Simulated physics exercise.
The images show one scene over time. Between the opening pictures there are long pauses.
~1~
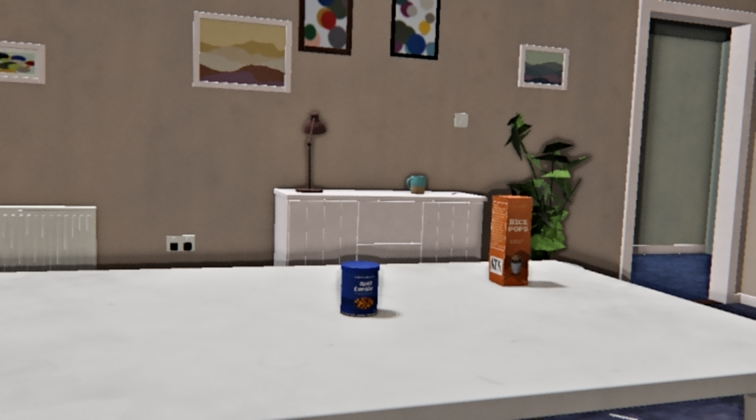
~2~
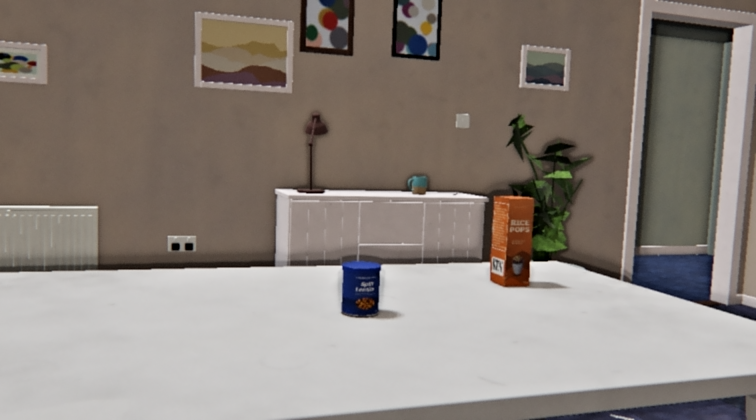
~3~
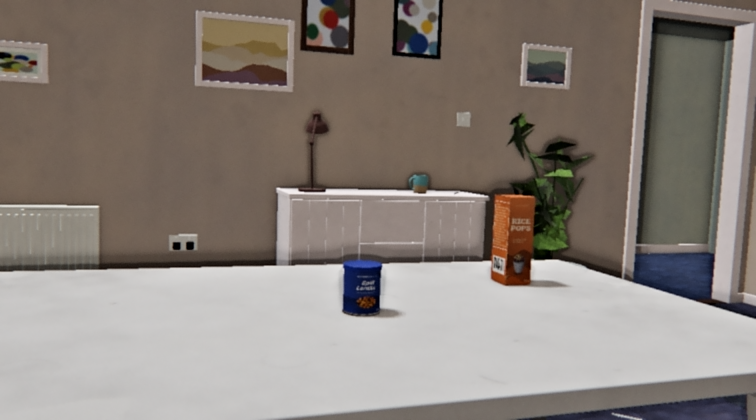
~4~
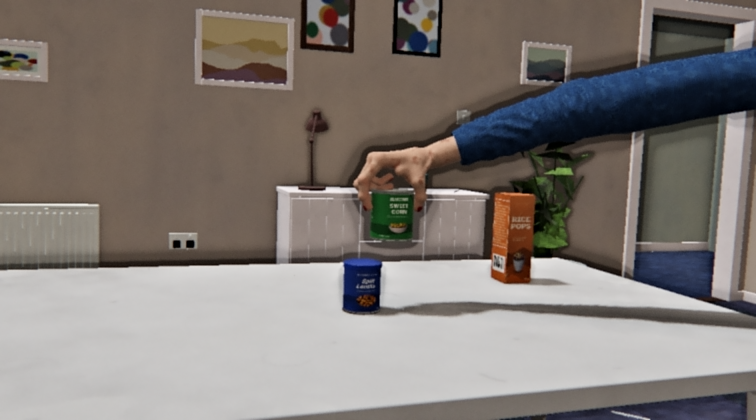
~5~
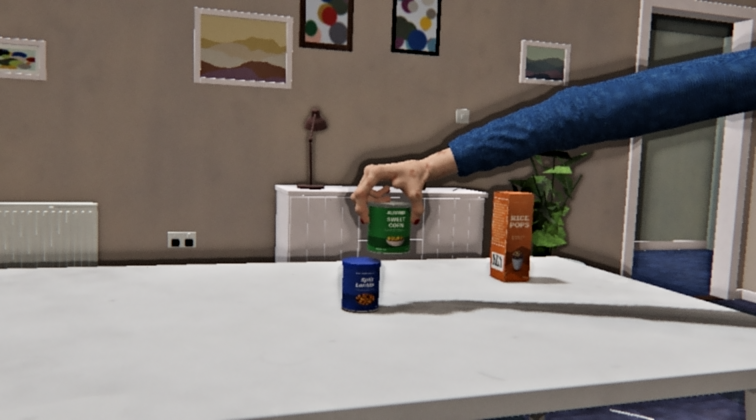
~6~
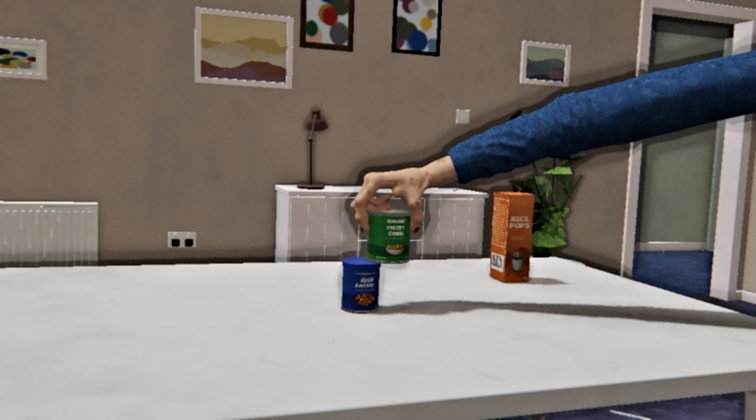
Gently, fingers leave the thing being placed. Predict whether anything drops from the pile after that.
The pile cannot bear the load.
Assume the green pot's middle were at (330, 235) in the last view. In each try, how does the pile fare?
The pile tumbles.
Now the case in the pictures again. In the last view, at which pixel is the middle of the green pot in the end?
Around (433, 287).
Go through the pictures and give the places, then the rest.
The last thing is not in view yet; blue tin (360, 288), in the first picture.
The last thing is not in view yet; blue tin (361, 289), in the second picture.
The last thing is not in view yet; blue tin (362, 288), in the third picture.
On its way; green pot (392, 215); blue tin (362, 286), in the fourth picture.
On its way; green pot (389, 228); blue tin (361, 285), in the fifth picture.
Set down, still held; green pot (389, 236); blue tin (361, 285), in the sixth picture.
Then, 0.30 s past the last view, green pot now fallen.
Then, 0.40 s past the last view, things are still on the move.
Then, 0.80 s past the last view, nothing new.
Then, 2.20 s past the last view, green pot resting near (431, 286).
Finally, fallen, green pot; the other 2 still in place. Final places as the last picture's camera would see them, green pot near (433, 287). The pile loses its balance.
